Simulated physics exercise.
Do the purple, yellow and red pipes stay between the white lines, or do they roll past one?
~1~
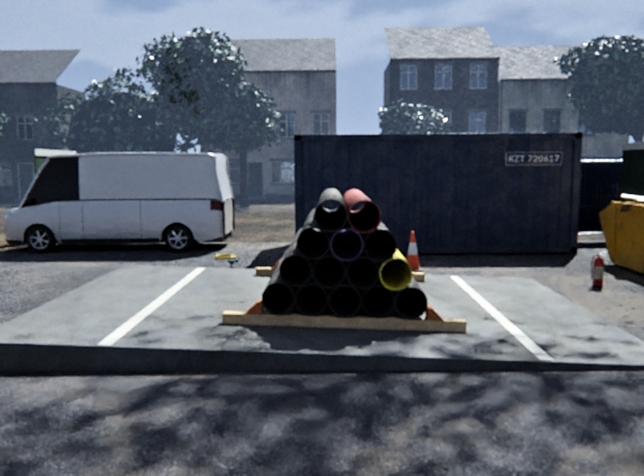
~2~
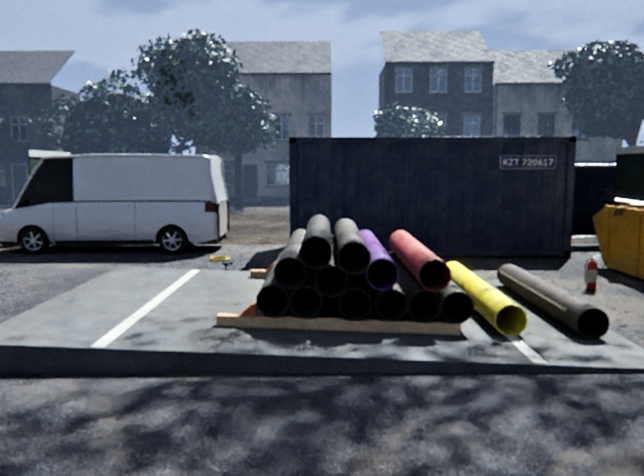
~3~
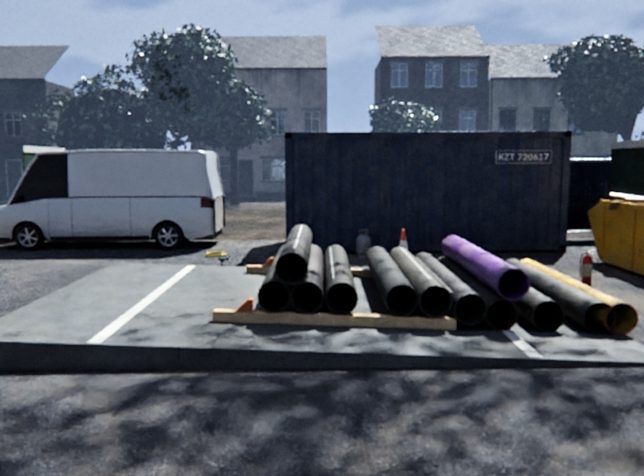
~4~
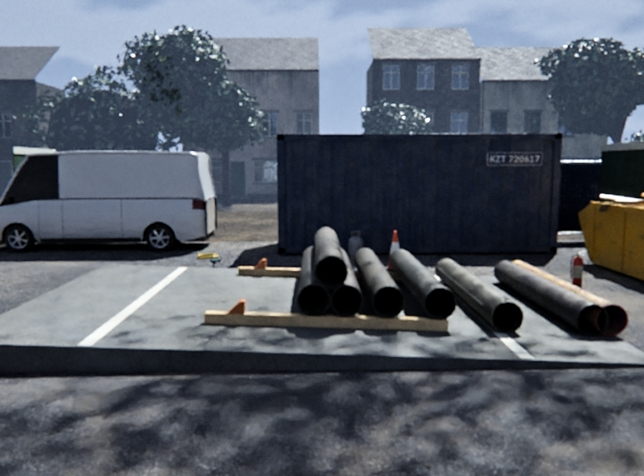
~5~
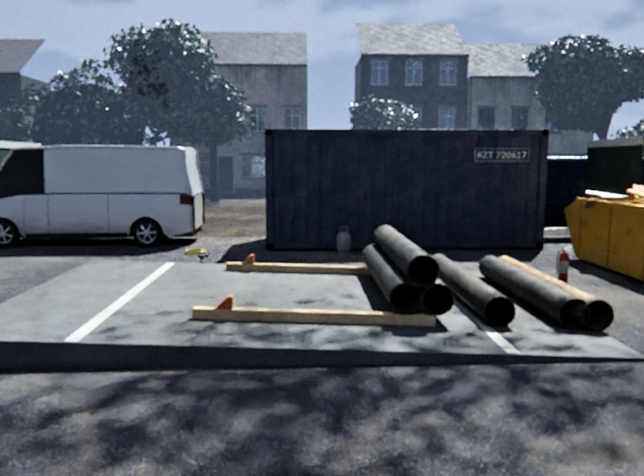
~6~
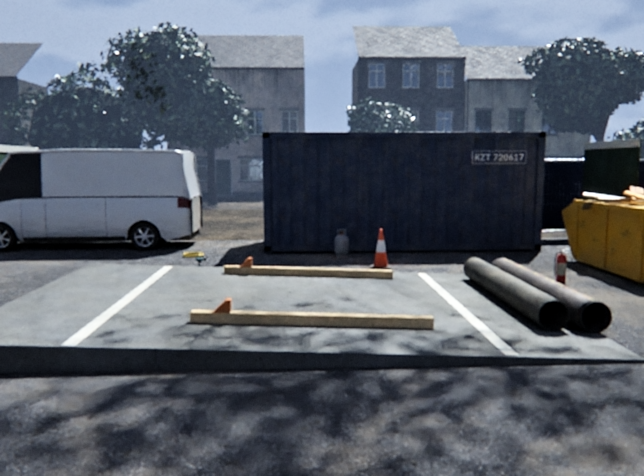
All three roll past a white line. The purple, yellow and red pipes go to the right with the rest of the stack and cross the line on that side.
